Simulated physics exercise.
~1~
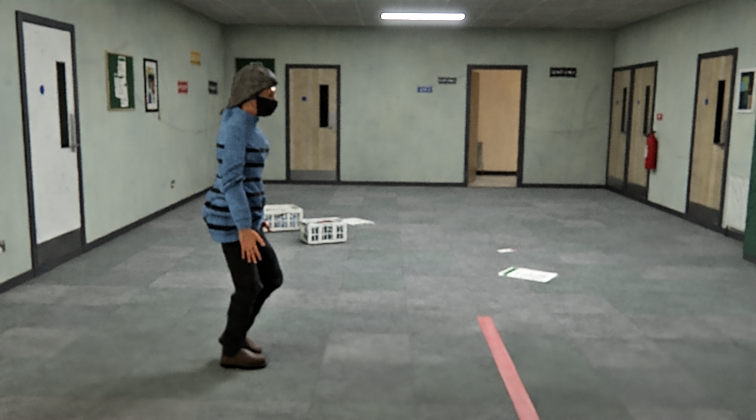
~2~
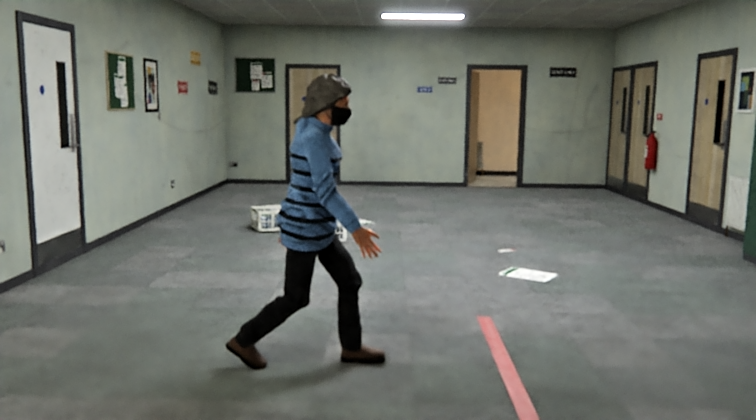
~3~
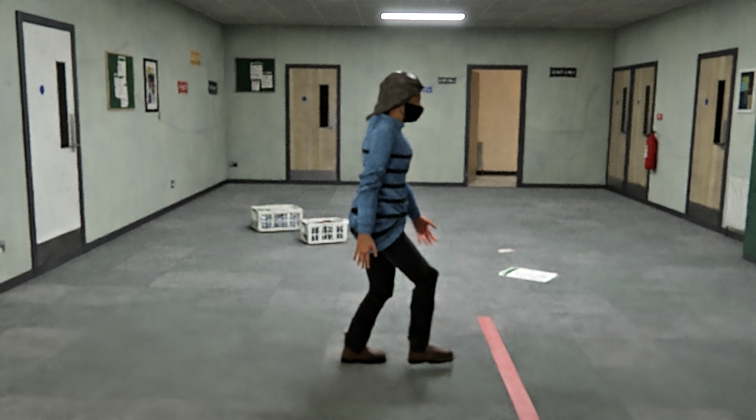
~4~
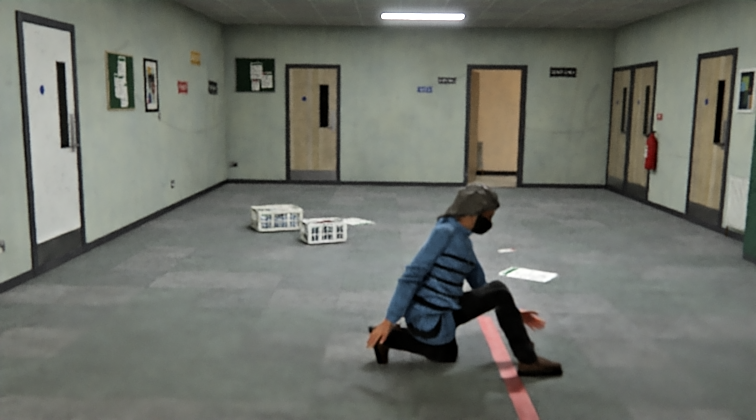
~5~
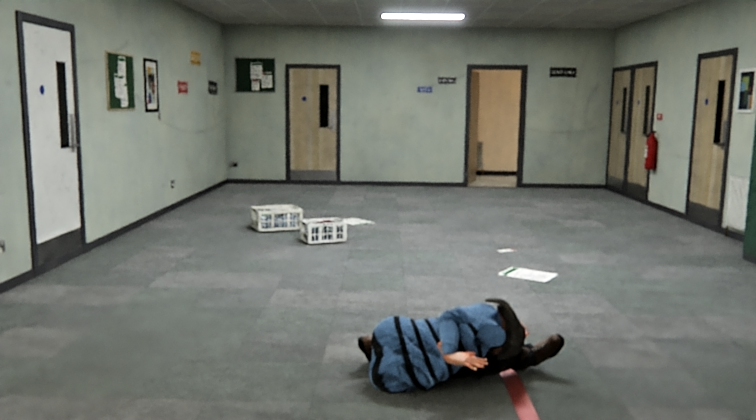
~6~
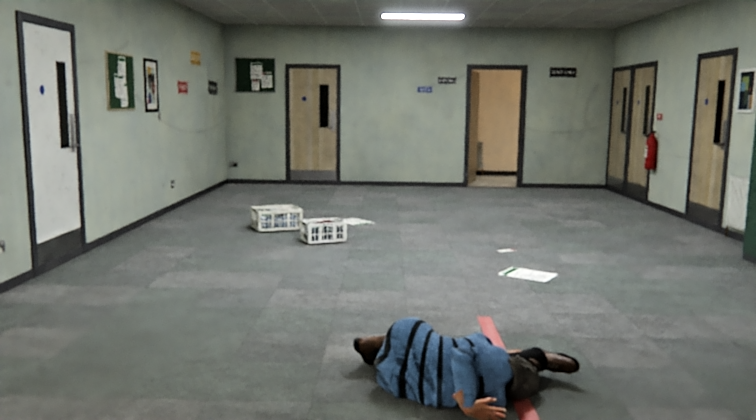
In a grey-floored corridor room with several doors, a masked person in a blue striped top and dark cap walks right toward a red floor tape, sinks low with one leg stretched forward, then crumples down and ends lying curled on the floor at the tape.
